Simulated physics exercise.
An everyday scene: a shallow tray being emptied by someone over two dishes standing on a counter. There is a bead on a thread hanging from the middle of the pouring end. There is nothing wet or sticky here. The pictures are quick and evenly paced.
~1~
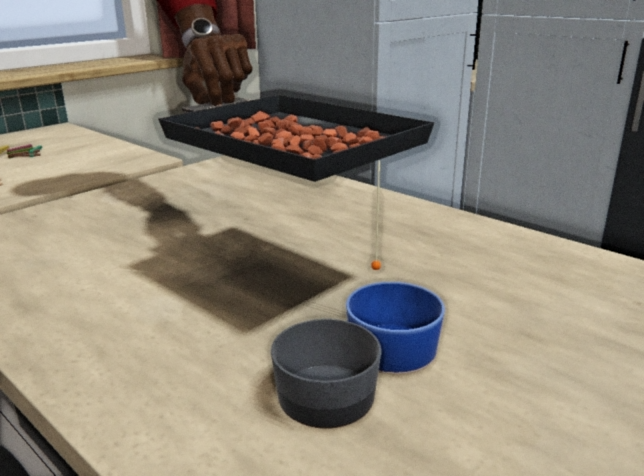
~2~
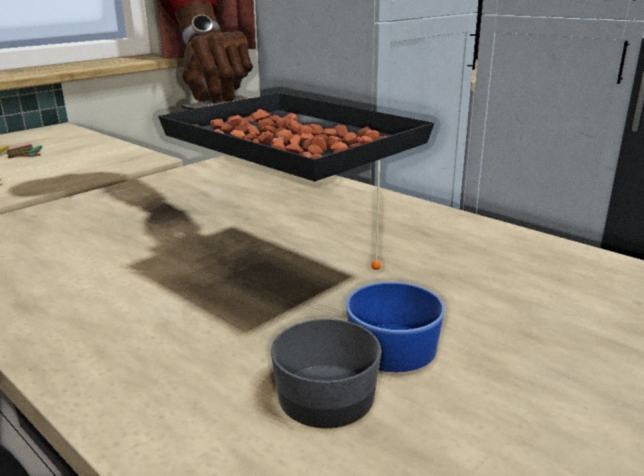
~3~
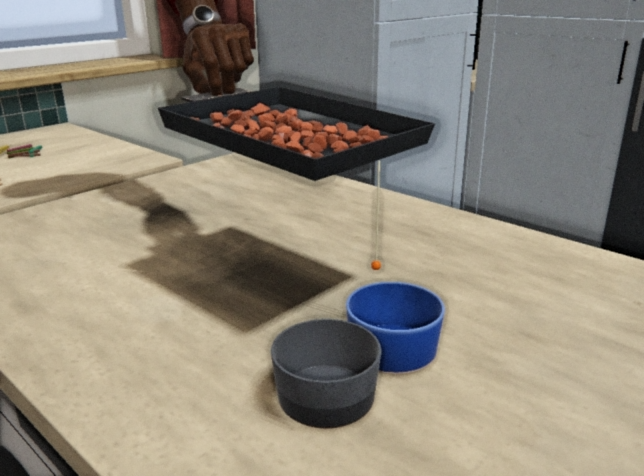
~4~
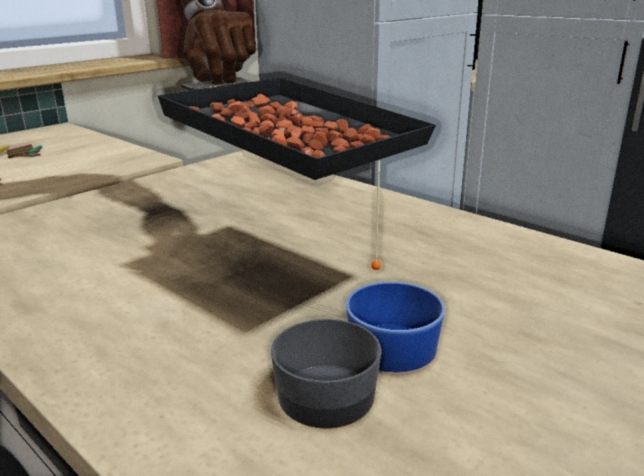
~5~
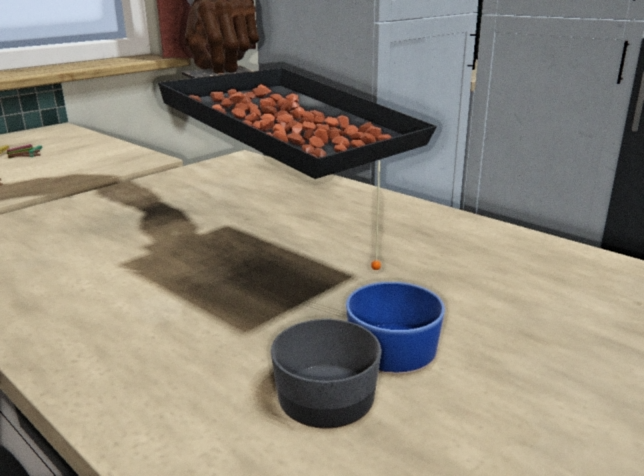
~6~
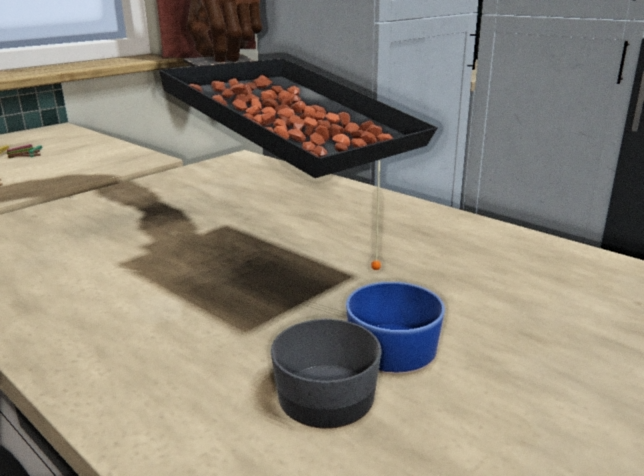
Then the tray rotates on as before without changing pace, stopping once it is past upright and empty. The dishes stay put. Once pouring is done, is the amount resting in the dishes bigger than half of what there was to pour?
Most likely the lost part will be the majority.
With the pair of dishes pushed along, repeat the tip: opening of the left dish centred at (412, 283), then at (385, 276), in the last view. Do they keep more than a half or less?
The first place gets the greater share, the second a lesser share.
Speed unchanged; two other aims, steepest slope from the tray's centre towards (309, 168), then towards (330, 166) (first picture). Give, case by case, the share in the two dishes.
About 40 % and 80 %.
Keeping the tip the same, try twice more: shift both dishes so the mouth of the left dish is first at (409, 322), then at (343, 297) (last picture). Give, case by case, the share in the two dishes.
The first position comes out at 70 per cent, the other at 10 per cent.
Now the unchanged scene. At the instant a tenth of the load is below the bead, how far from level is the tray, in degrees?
Roughly 80 degrees.
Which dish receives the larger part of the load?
That's going to be the right-positioned one.
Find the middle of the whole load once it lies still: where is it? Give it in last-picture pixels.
The centre comes to rest near (454, 325).
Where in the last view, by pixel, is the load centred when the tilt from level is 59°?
The middle of the pieces shows up near (367, 115).
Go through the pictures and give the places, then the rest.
In the first frame, corners of the pouring end at (314, 157) and (428, 122), level; middle of the load at (284, 137), bits of crushed brick; left dish at (367, 391); right dish at (434, 341); bead on its thread at (376, 265).
In the second frame, corners of the pouring end at (315, 157) and (428, 123), level; middle of the load at (284, 136).
In the third frame, corners of the pouring end at (316, 157) and (429, 123), tipped barely, lowest at the right corner; middle of the load at (285, 132).
In the fourth frame, corners of the pouring end at (317, 156) and (430, 124), tipped a little, lowest at the right corner; middle of the load at (285, 126).
In the fifth frame, corners of the pouring end at (318, 156) and (431, 125), tipped a little, lowest at the right corner; middle of the load at (286, 120).
In the sixth frame, corners of the pouring end at (319, 155) and (432, 126), tipped a little, lowest at the right corner; middle of the load at (287, 114); left dish at (367, 391); right dish at (434, 341).
Soon, tray tipped steeply; all on the tray.
A while on, tray tipped right over; about a quarter on the tray; about a quarter in the right dish; about a third outside both; about a quarter in the air.
Towards the end, tray tipped past a quarter turn; about a quarter in the right dish; about two thirds outside both.
Finally, tray tipped past a quarter turn; none in the left dish; about a quarter in the right dish; about two thirds outside both.
